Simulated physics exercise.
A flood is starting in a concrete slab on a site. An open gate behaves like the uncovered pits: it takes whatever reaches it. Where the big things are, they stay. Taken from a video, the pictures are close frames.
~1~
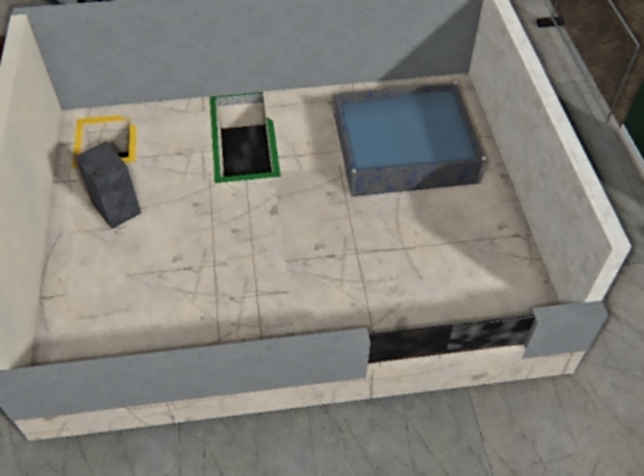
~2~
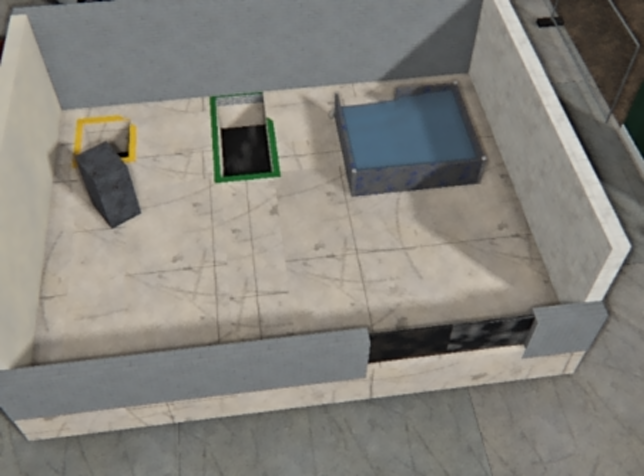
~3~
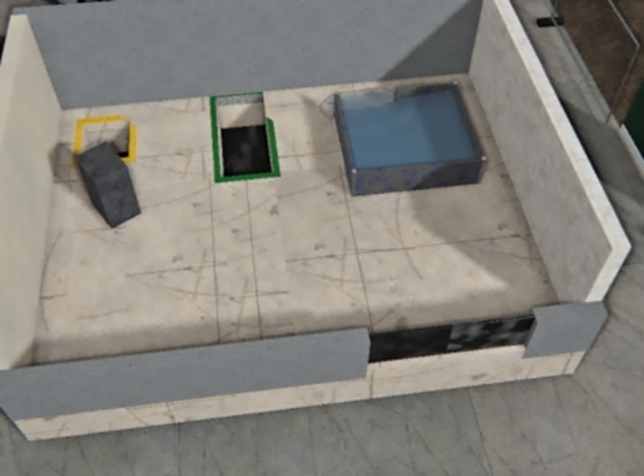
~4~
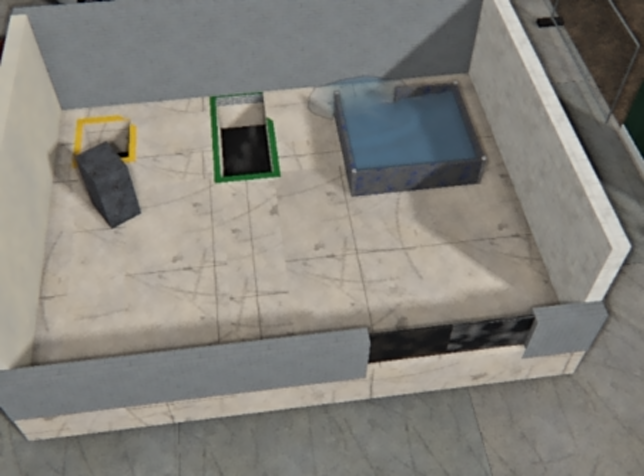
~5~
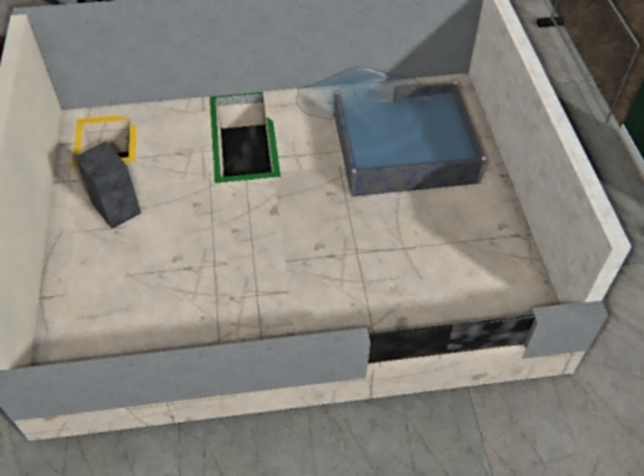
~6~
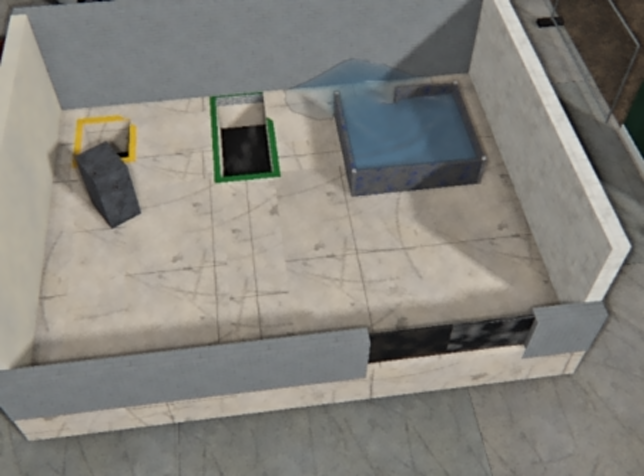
Walled concrete slab on a site, a gap opening in a water tank's far side and water pouring out, spreading left.
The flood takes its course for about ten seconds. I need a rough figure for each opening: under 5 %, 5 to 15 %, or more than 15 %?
In the end gate: Smaller than five per cent; yellow pit: Smaller than five per cent; green pit: Greater than fifteen per cent.
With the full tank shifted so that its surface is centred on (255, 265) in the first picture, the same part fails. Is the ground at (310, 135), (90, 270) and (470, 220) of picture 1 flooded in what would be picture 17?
In sequence: Unflooded, next unflooded, then unflooded.
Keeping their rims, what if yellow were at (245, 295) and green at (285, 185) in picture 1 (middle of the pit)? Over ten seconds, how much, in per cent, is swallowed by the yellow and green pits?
The yellow pit takes around 4 percent, while the green pit takes around 4 percent.
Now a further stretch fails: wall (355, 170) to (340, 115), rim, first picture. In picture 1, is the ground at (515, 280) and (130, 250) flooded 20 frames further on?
In order: Spared and swamped.
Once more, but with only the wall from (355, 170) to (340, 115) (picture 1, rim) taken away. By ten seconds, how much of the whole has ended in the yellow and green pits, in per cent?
Approximately, yellow takes 8 % and green takes 35 %.
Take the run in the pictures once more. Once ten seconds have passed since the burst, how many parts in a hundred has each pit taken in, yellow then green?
0 and 46 per cent respectively.
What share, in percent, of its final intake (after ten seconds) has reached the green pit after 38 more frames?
The figure is near 75 per cent.
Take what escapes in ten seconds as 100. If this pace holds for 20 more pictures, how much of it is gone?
Near 45 %.
A moment on, water covers 10 % of the floor; the gate 0 %, the yellow pit 0 %, the green pit 2 %.
Next, water covers 10 % of the floor; the gate 0 %, the yellow pit 0 %, the green pit 10 %.
Then, water covers 15 % of the floor; the gate 0 %, the yellow pit 0 %, the green pit 21 %.
Later, water covers 25 % of the floor; the gate 0 %, the yellow pit 0 %, the green pit 35 %.
In the end, water covers 45 % of the floor; the gate 0 %, the yellow pit 0 %, the green pit 46 %.
